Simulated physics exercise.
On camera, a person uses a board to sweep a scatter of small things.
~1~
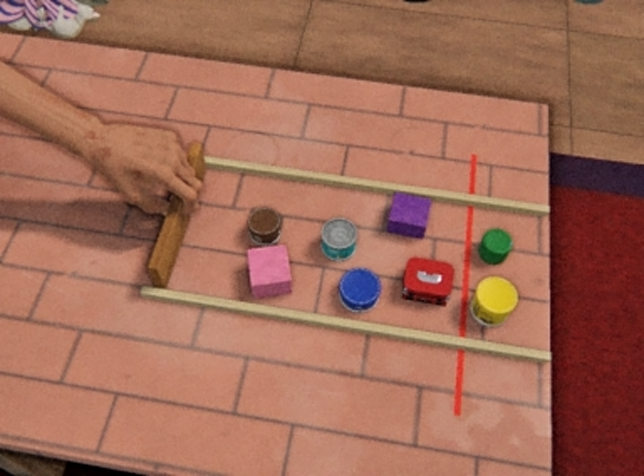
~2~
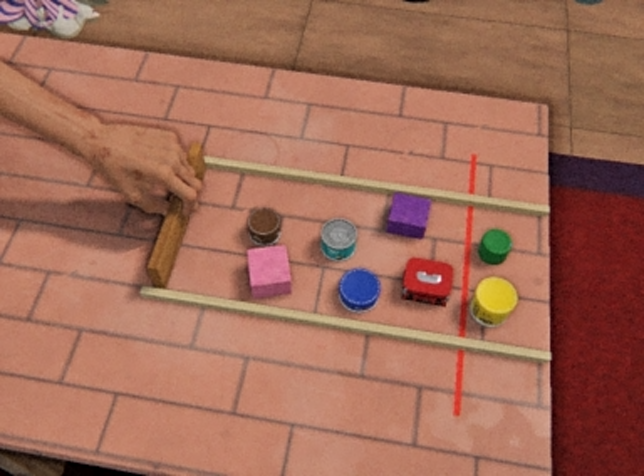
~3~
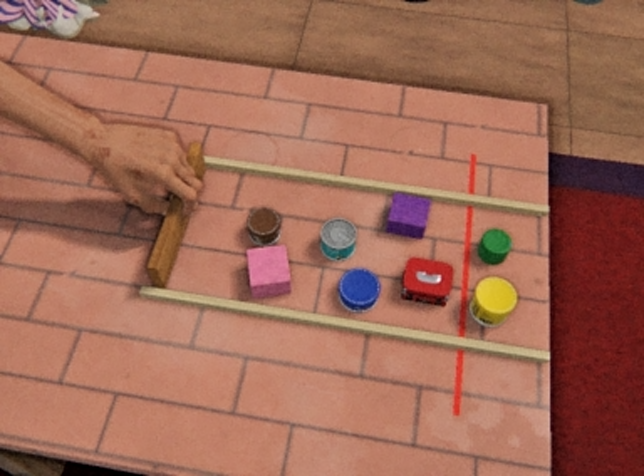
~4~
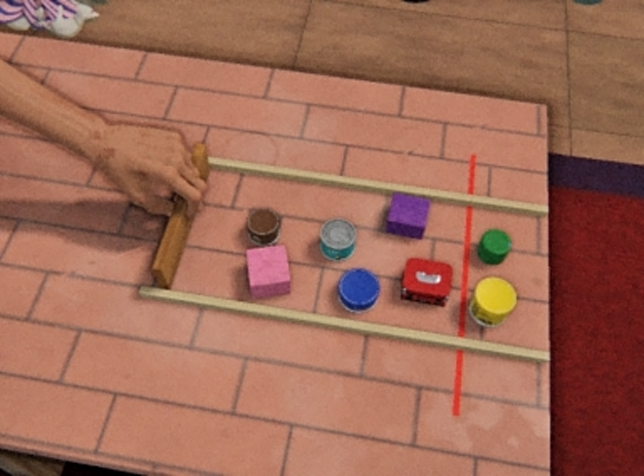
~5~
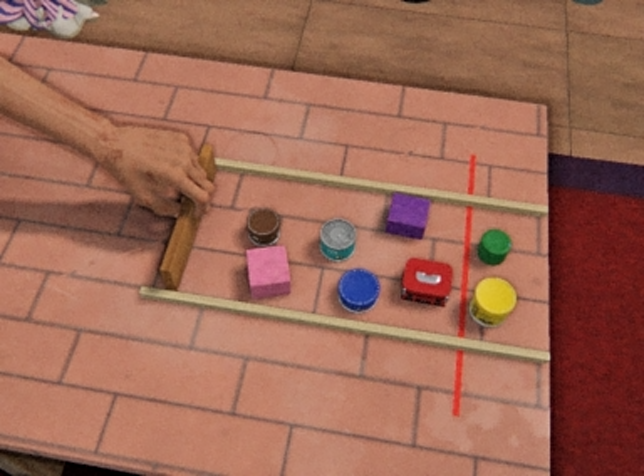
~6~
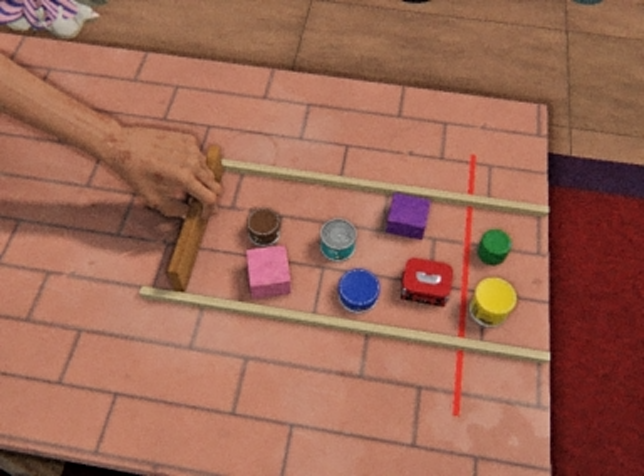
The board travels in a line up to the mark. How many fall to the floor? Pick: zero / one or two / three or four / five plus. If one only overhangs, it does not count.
That comes to one or two.
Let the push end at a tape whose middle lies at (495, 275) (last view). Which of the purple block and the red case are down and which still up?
In that case the purple block does not drop, and the red case tips off.
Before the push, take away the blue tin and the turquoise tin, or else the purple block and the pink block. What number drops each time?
1, then 1.
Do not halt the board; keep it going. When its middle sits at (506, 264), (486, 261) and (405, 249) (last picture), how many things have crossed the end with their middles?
Taking the places in turn, the counts are 5, 2 and 0.
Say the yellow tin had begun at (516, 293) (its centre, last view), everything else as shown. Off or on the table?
Note: From that start it slides off.
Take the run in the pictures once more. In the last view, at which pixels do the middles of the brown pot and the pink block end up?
Reading them off: First (485, 253); then (485, 312).
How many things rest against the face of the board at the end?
Count: 3.
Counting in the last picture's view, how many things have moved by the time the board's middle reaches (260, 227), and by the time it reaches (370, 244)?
That gives 2 for the first and 5 for the second.
A little later, none off yet; green lid at rest near (494, 247); yellow tin at rest near (492, 303); red case at rest near (427, 282).
Next, none off yet; green lid at rest near (494, 247); yellow tin at rest near (494, 304); red case shifted about its own width near (466, 278).
When it is over, the number that fall off is one or two; down, yellow tin.
